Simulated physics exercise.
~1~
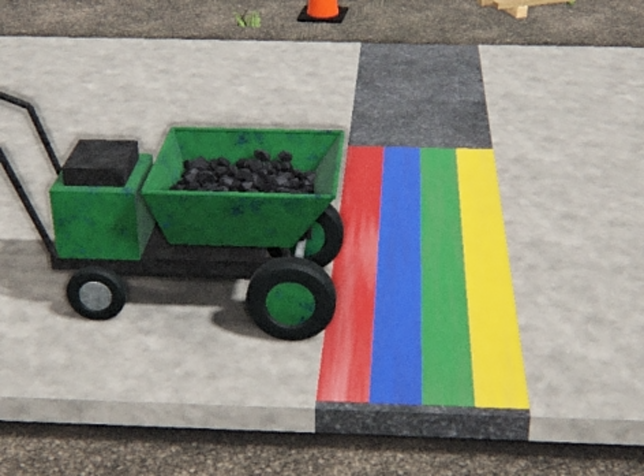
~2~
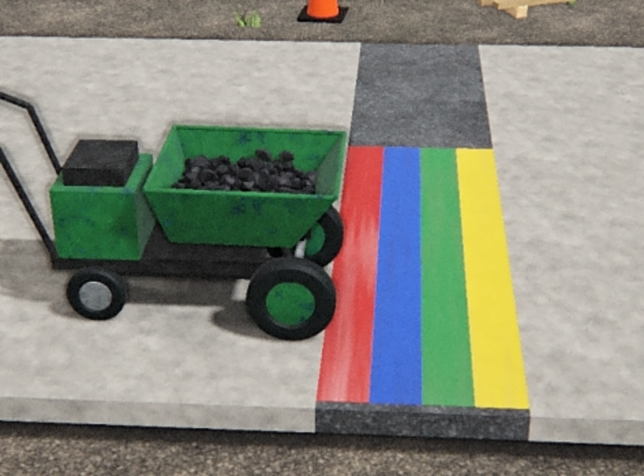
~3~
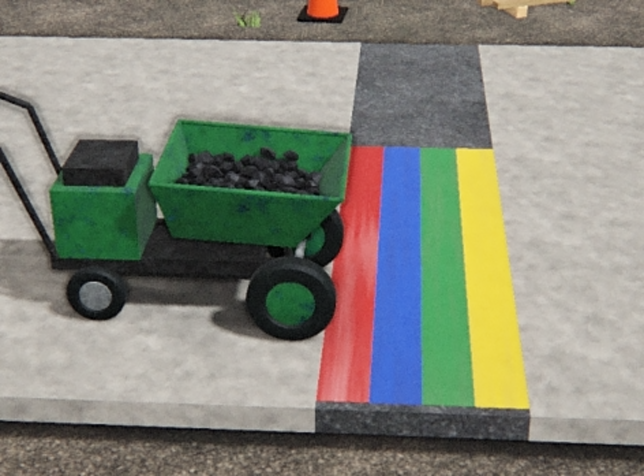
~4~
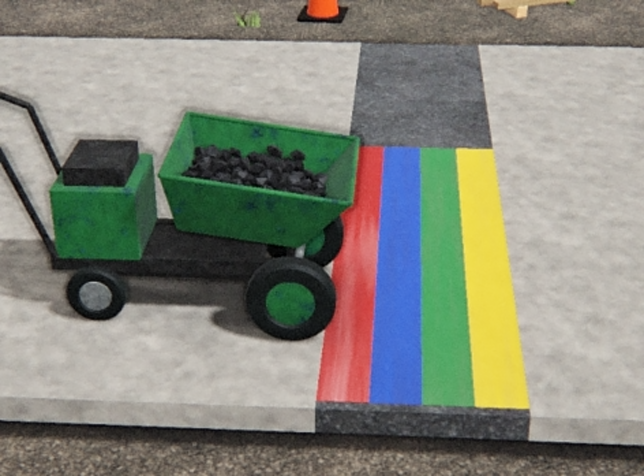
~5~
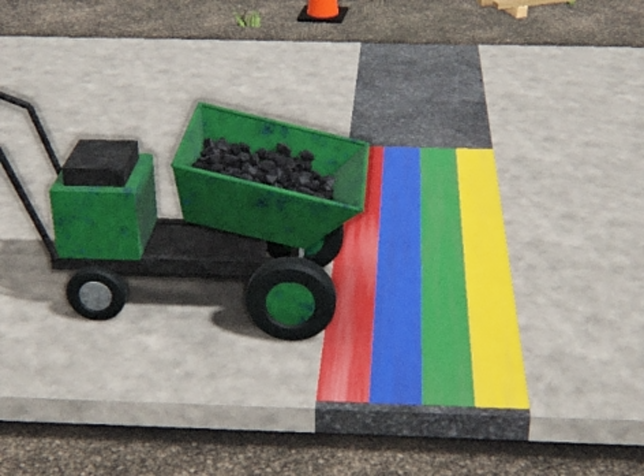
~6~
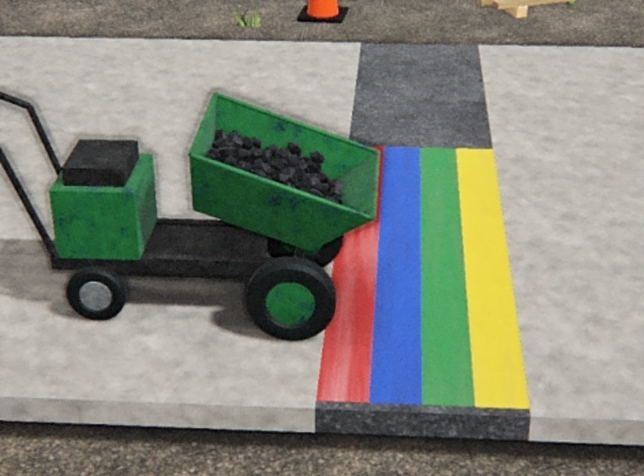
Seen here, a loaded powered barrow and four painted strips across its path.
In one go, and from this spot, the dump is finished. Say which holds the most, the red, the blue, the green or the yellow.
I would say the green one.
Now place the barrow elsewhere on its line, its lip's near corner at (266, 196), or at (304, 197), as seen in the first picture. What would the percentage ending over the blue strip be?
First some 40, then 30 per cent.
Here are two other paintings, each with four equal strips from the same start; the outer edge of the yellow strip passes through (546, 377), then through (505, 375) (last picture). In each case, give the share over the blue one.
10 per cent, then 0 per cent, roughly.
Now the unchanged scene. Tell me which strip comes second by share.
Runner-up - the strip in yellow.
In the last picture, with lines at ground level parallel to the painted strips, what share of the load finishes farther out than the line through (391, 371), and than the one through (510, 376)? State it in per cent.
I'd say about 70 and about 10 in a hundred.
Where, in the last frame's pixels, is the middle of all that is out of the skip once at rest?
(455, 295).
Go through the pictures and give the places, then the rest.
Lip of the skip (334, 198), level; top of the load (251, 184), lumps of coal; red strip (345, 366); blue strip (396, 367); green strip (447, 369); yellow strip (499, 371), in the first picture.
Lip of the skip (336, 198), level; top of the load (252, 183), in the second picture.
Lip of the skip (341, 201), tipped barely; top of the load (257, 181), in the third picture.
Lip of the skip (350, 205), tipped a little; top of the load (224, 180), in the fourth picture.
Lip of the skip (361, 211), tipped a little; top of the load (223, 177), in the fifth picture.
Lip of the skip (373, 219), tipped clearly; top of the load (235, 170); red strip (345, 366); blue strip (396, 367); green strip (447, 369); yellow strip (499, 371), in the sixth picture.
Just after the last frame, skip tipped steeply; every one in the skip.
A moment on, skip tipped right over; the larger part in the skip; about a tenth over the green strip; just a few over the yellow strip.
Further on, skip tipped right over; roughly a third in the skip; about a tenth over the blue strip; roughly a third over the green strip; roughly a quarter over the yellow strip; about a tenth off the paint.
When it is over, skip tipped right over; roughly a third in the skip; not one over the red strip; about a tenth over the blue strip; roughly a third over the green strip; roughly a quarter over the yellow strip; about a tenth off the paint.
